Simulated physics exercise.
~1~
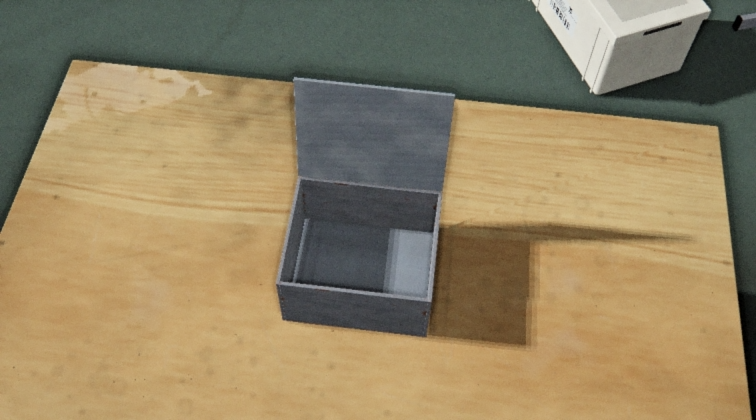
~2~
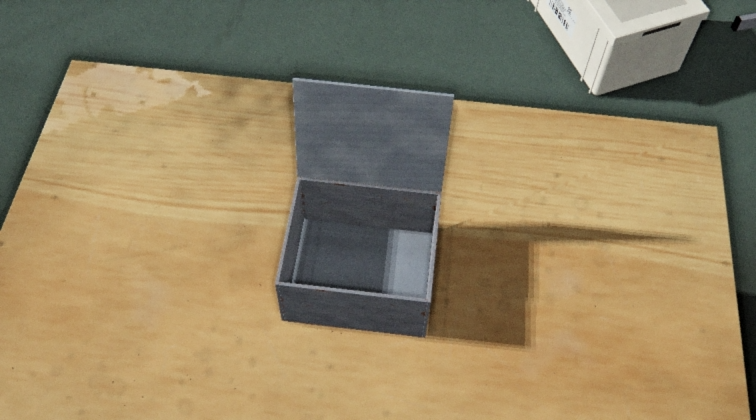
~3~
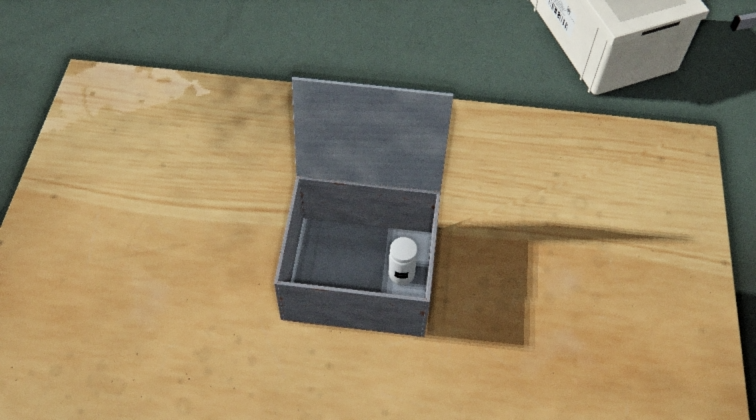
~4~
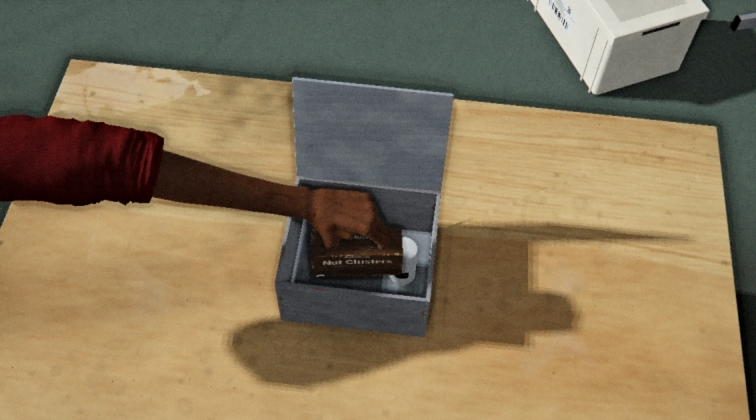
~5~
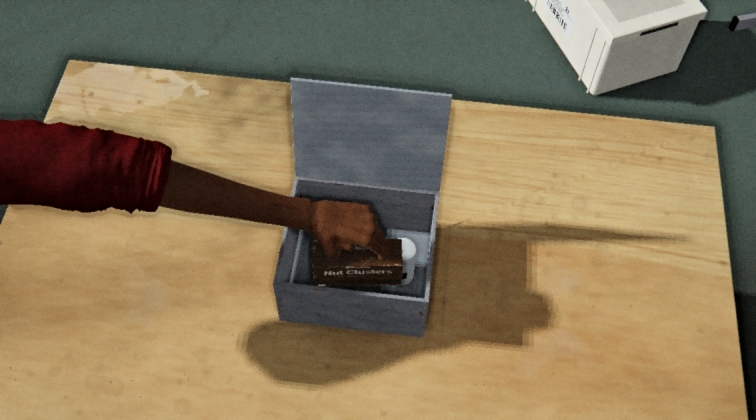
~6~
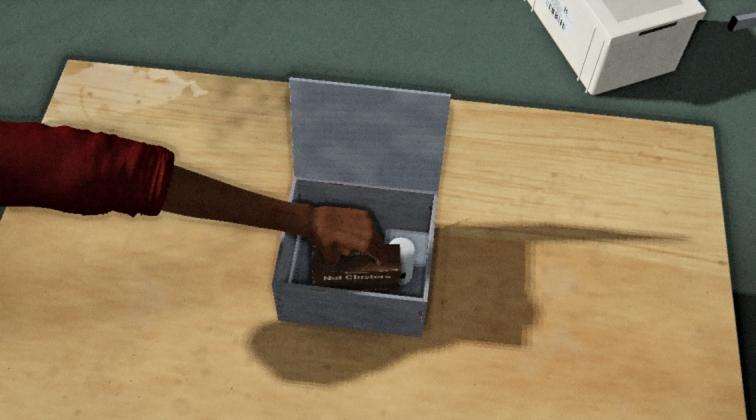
The video shows an open, empty gray box on a wooden table, then a small white shaker inside its right side. A hand reaches in from the left and lowers a brown carton into the box beside the shaker.
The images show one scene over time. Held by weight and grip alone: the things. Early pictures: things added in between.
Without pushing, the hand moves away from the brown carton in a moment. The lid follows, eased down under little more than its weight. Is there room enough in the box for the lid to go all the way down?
Yes, there is room.
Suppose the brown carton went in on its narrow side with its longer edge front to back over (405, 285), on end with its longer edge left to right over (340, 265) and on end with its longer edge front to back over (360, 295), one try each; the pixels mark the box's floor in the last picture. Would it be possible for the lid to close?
Lid, in order: Held open, held open, held open.
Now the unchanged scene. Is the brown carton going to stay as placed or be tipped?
Looking at the last picture, it is left as set.
Then, 1.10 s past the last view, lid starting down; brown carton displaced about its own width near (357, 293).
Then, 1.80 s past the last view, lid 42° above the rim; brown carton displaced about its own width near (357, 293).
Finally, lid shut; moved from the start, brown carton; white shaker still in place. Final places as the last picture's camera would see them, brown carton near (357, 293).
